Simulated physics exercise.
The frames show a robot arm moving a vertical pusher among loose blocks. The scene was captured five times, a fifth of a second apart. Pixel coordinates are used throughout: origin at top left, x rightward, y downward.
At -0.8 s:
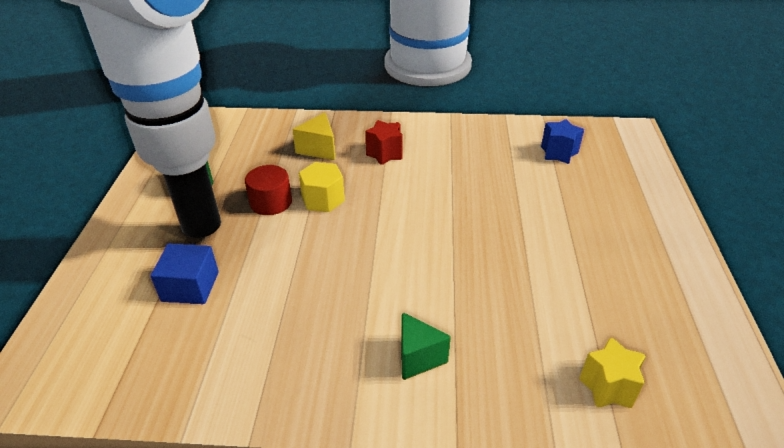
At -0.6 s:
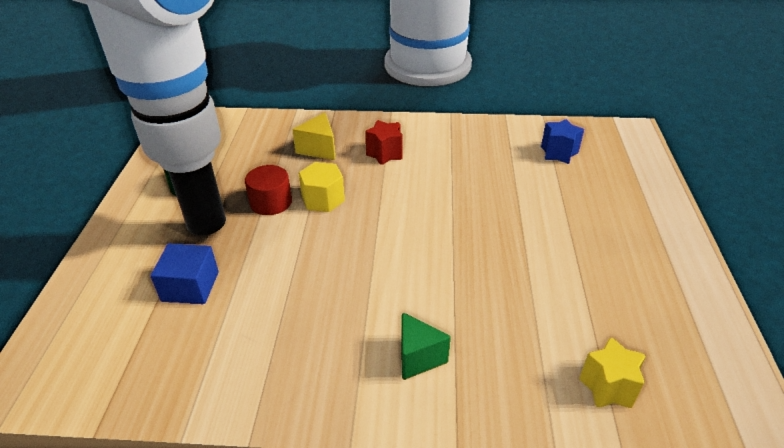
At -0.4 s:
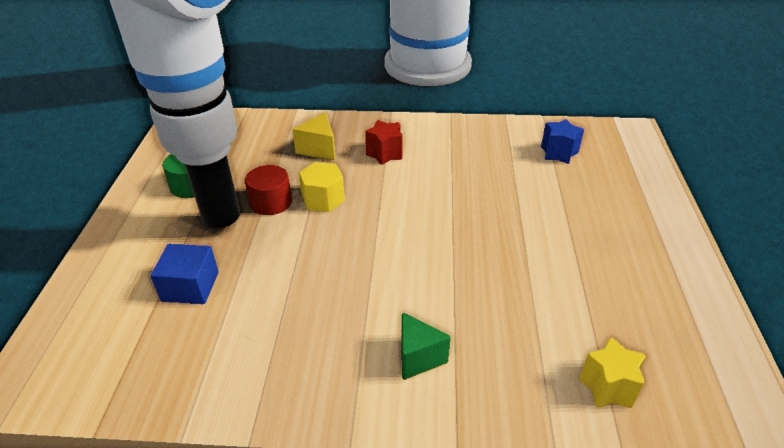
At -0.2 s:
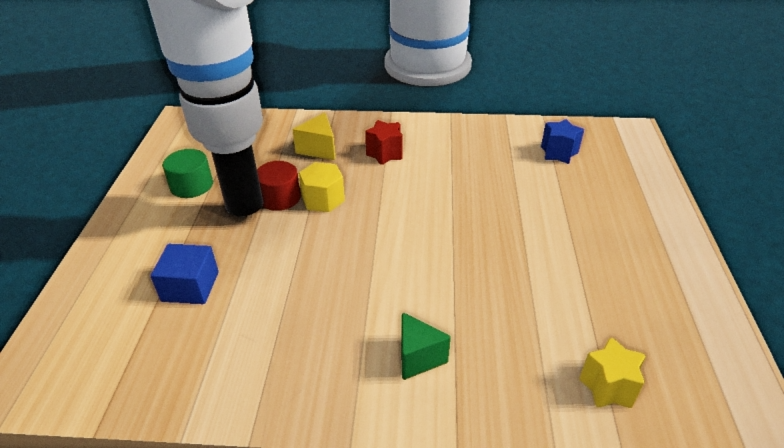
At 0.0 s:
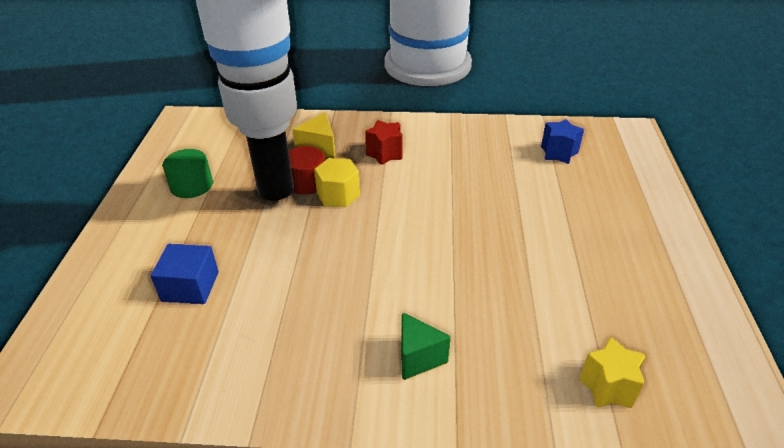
A robot arm pushes the red disc rightward, and the yellow hexagonal block shifts slightly right.
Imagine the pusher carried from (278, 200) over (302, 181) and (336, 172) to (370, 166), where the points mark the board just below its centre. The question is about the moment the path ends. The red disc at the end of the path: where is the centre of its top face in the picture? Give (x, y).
Somewhere near (371, 122).
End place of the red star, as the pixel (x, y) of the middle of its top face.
About (404, 122).
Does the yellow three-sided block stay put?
I'd say no.
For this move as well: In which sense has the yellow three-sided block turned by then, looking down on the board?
From above, counter-clockwise.
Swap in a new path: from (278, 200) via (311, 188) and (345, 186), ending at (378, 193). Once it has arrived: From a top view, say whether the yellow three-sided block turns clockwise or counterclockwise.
From overhead, anticlockwise.
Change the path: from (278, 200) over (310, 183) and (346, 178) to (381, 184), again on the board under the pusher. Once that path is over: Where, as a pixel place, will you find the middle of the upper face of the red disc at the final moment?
The middle of its upper face will lie at (352, 132).
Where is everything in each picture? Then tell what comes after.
In the first frame, pusher's lower end (202, 226); red disc (266, 177); yellow three-sided block (317, 125); yellow hexagonal block (320, 174); red star (385, 129).
In the second frame, pusher (207, 223); blocks still.
In the third frame, pusher (221, 216); blocks still.
In the fourth frame, pusher (245, 205); red disc (276, 172).
In the fifth frame, pusher (276, 190); red disc (303, 157); yellow three-sided block (317, 125); yellow hexagonal block (336, 169); red star (385, 129).
On the path given first. One third of the way, pusher (302, 171); red disc (331, 141); yellow three-sided block (320, 123), turned 25° anticlockwise.
Two thirds of the way, pusher (337, 162); red disc (357, 130); yellow three-sided block (325, 121), turned 55° anticlockwise; yellow hexagonal block (342, 170), turned 25° clockwise; red star (392, 127), turned 30° clockwise.
At the end, pusher (370, 157); red disc (371, 122); yellow three-sided block (325, 120), turned 55° anticlockwise; yellow hexagonal block (343, 170), turned 25° clockwise; red star (404, 122), turned 45° clockwise.
